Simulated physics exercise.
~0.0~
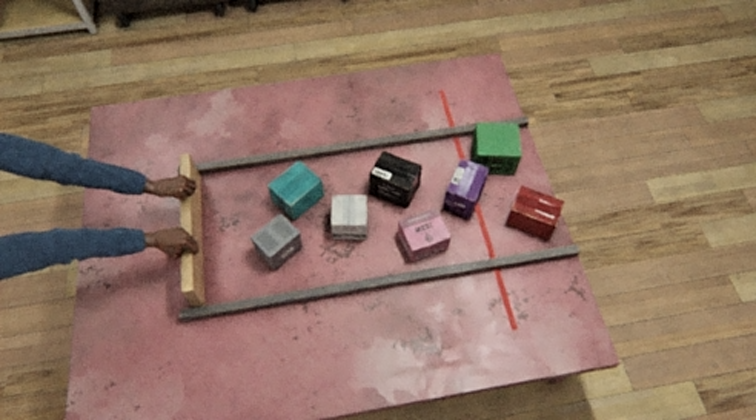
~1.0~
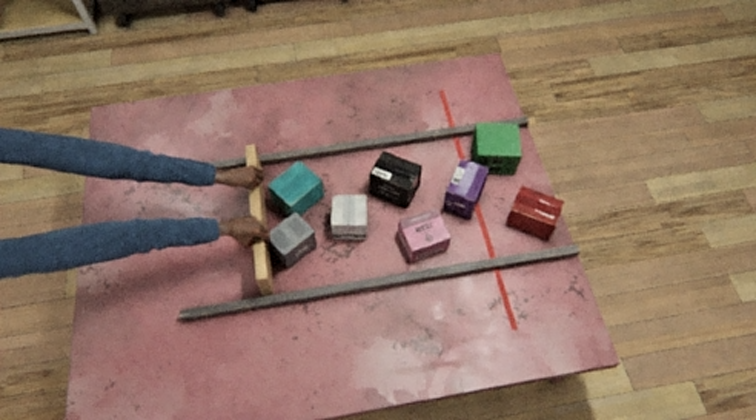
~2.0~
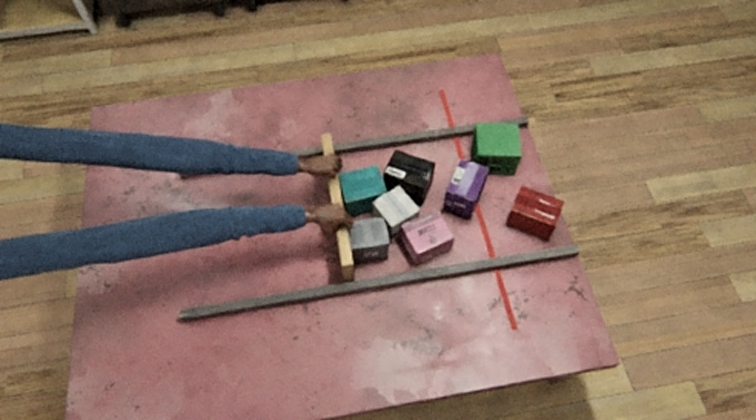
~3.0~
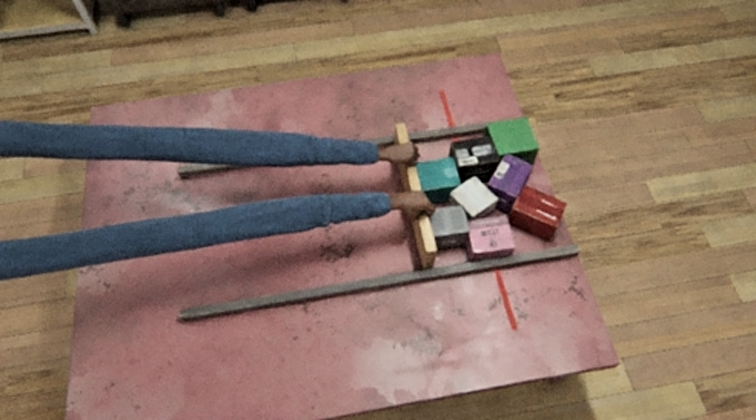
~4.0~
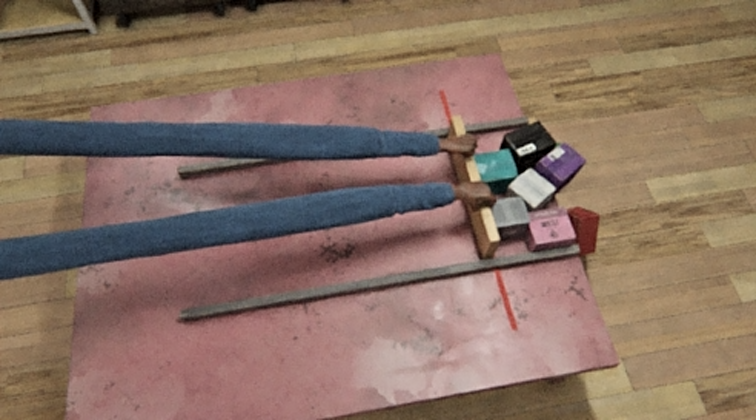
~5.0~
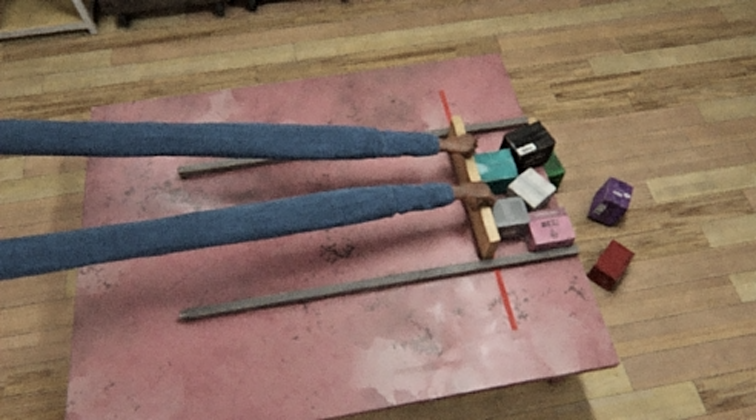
On a raised pink deck, two hands push a plank rightward, shoving three boxes off the edge.
